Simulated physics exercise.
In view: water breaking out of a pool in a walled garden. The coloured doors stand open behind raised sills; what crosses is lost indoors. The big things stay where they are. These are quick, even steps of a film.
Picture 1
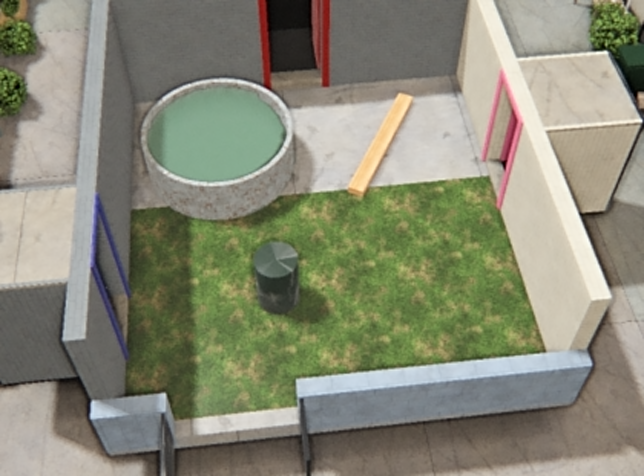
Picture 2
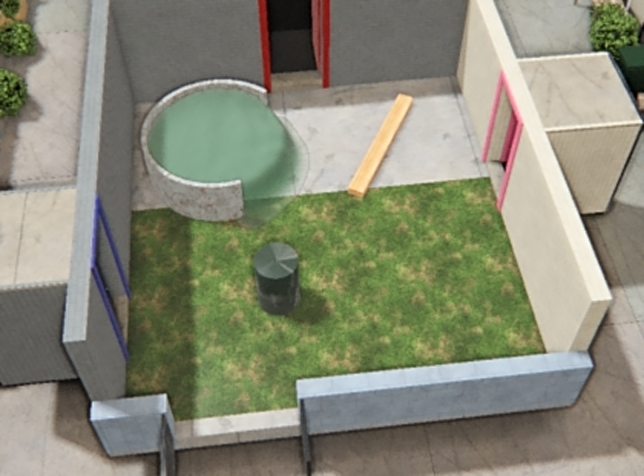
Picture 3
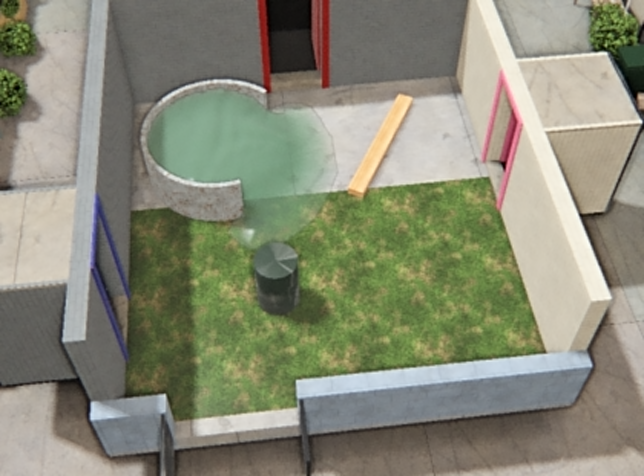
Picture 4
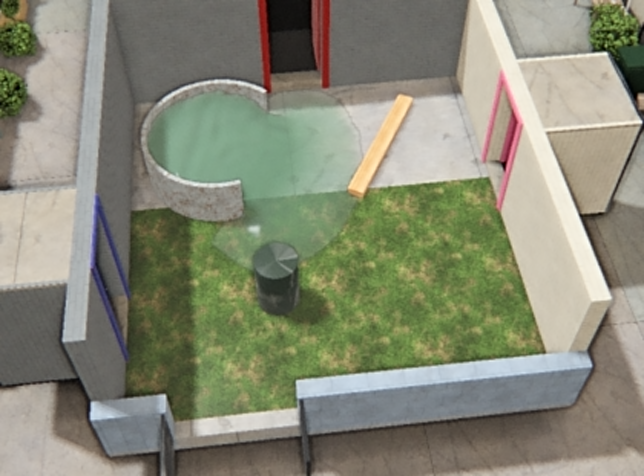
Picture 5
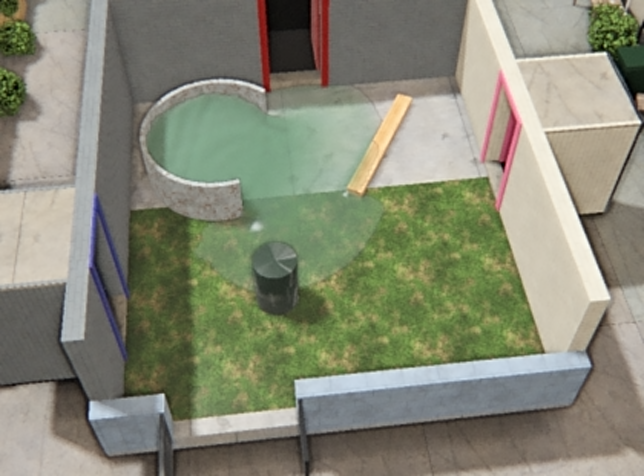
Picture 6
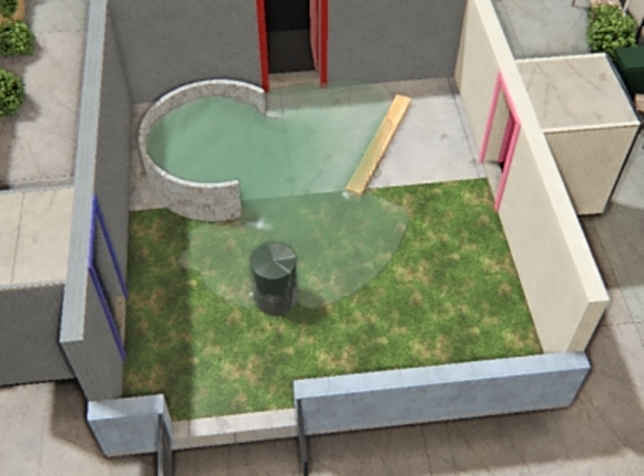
In a walled garden, water breaks out of a round pool and spreads across the grass.
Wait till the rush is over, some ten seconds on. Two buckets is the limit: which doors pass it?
In the end: The red door stays under that; the pink door takes more than that; the blue door stays under that.
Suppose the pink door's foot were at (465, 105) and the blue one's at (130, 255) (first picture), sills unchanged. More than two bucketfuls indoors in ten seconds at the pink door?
My reading: Pink door goes over.
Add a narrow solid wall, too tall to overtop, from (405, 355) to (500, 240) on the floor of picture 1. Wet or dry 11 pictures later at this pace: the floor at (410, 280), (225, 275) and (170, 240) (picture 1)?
In turn: Covered, under water, free of water.
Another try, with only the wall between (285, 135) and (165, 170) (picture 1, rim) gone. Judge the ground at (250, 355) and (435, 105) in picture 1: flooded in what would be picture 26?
In that order: Awash, clear.
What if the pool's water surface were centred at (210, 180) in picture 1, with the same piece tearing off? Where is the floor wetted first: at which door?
First comes the door marked red.
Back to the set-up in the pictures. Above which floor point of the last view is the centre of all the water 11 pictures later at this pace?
Close to (335, 180).
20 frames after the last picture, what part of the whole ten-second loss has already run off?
Some 25 per cent.
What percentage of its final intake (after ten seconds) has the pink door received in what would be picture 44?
I make it 100 per cent.
A moment on, water covers 50 % of the floor; the red door wet at the sill, nothing in, the pink door not reached, the blue door not reached.
Next, water covers 65 % of the floor; the red door wet at the sill, nothing in, the pink door under two buckets in, the blue door not reached.
Then, water covers 80 % of the floor; the red door wet at the sill, nothing in, the pink door over two buckets in, the blue door not reached.
Later, water covers 95 % of the floor; the red door wet at the sill, nothing in, the pink door far over two buckets in, the blue door wet at the sill, nothing in.
In the end, water covers 95 % of the floor; the red door wet at the sill, nothing in, the pink door far over two buckets in, the blue door wet at the sill, nothing in.
